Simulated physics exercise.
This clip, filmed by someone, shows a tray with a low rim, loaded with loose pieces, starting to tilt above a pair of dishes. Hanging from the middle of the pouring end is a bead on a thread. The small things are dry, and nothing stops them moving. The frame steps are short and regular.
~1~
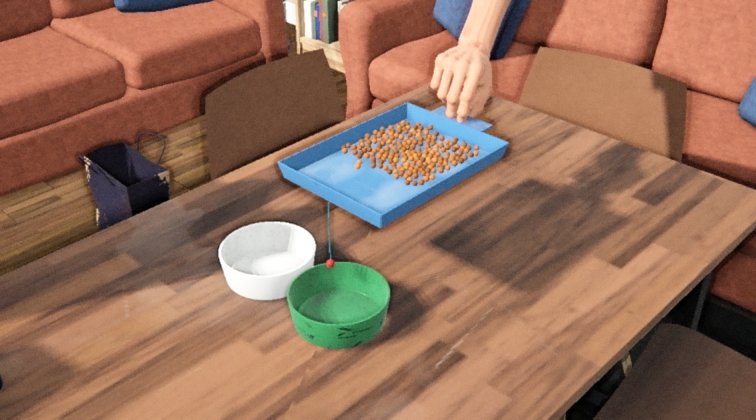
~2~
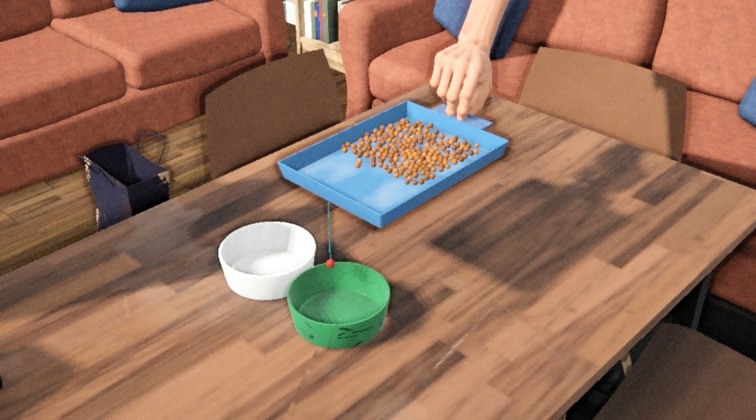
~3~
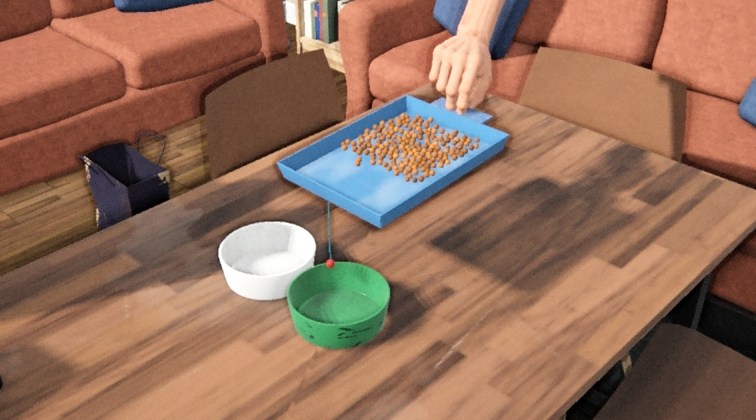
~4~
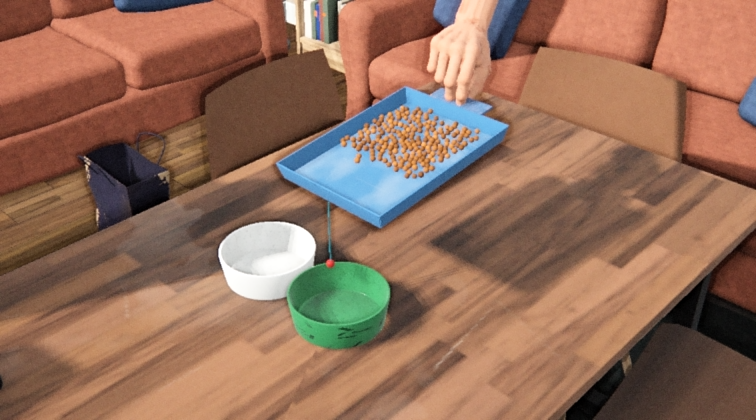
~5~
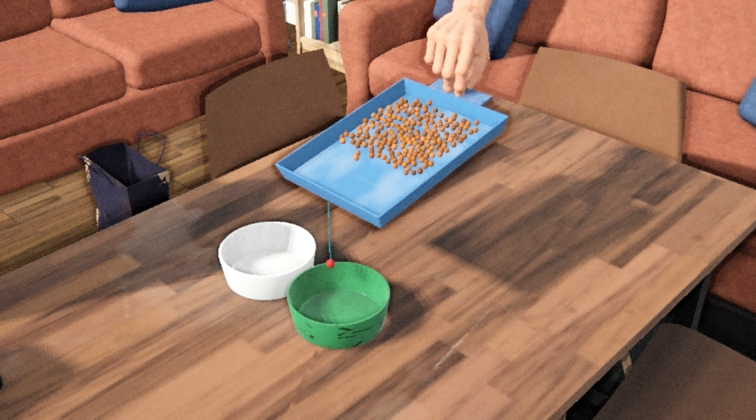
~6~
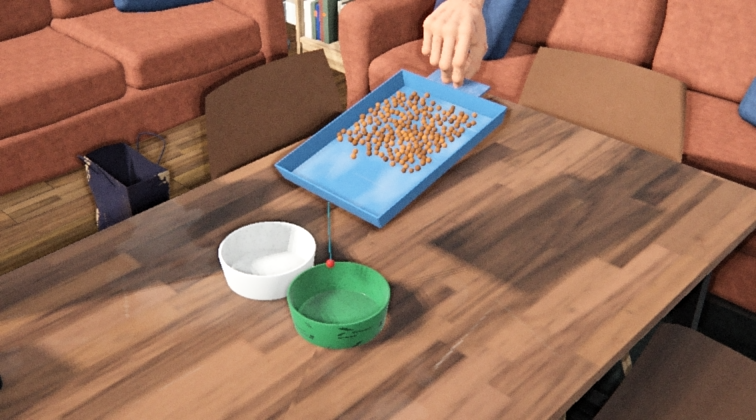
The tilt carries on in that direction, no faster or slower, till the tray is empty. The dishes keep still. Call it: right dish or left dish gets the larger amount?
Right dish.
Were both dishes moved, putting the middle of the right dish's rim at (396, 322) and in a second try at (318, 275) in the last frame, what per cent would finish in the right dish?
The first try yields 10% and the second yields 60%.
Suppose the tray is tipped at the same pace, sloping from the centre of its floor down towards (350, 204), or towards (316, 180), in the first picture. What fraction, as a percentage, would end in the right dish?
Around 80 per cent first, around 0 per cent next.
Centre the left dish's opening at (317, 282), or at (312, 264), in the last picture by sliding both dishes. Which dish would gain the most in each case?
Try 1 - the dish at left; try 2 - the dish at left.
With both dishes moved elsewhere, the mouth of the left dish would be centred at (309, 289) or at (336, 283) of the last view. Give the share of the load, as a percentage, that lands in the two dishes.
Roughly 80 % and then 50 %.
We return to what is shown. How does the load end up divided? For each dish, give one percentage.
I'd say the left dish holds some 30 % and the right dish some 60 %.
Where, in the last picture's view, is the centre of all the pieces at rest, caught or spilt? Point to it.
Roughly at pixel (325, 308).
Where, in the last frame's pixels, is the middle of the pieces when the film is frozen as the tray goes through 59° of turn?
Roughly (325, 188).
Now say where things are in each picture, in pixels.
The first frame shows corners of the pouring end (284, 162) and (381, 212), level; middle of the load (412, 149), cereal balls; left dish (231, 280); right dish (302, 327); bead on its thread (331, 264).
The second frame shows corners of the pouring end (284, 162) and (381, 212), level; middle of the load (412, 148).
The third frame shows corners of the pouring end (283, 162) and (380, 212), tipped barely, level across its low end; middle of the load (412, 144).
The fourth frame shows corners of the pouring end (282, 163) and (379, 212), tipped a little, level across its low end; middle of the load (412, 138).
The fifth frame shows corners of the pouring end (282, 163) and (378, 213), tipped a little, level across its low end; middle of the load (410, 132).
The sixth frame shows corners of the pouring end (281, 164) and (378, 213), tipped a little, level across its low end; middle of the load (408, 127); left dish (231, 280); right dish (302, 327).
Just after the last frame, tray tipped steeply; almost all on the tray; just a few in the right dish; just a few in the left dish; just a few outside both; just a few in the air.
A moment on, tray tipped right over; roughly a third on the tray; roughly a quarter in the right dish; about a tenth in the left dish; about a tenth outside both; roughly a quarter in the air.
Further on, tray tipped past a quarter turn; roughly two thirds in the right dish; roughly a quarter in the left dish; roughly a quarter outside both.
When it is over, tray tipped past a quarter turn; roughly two thirds in the right dish; roughly a quarter in the left dish; roughly a quarter outside both.
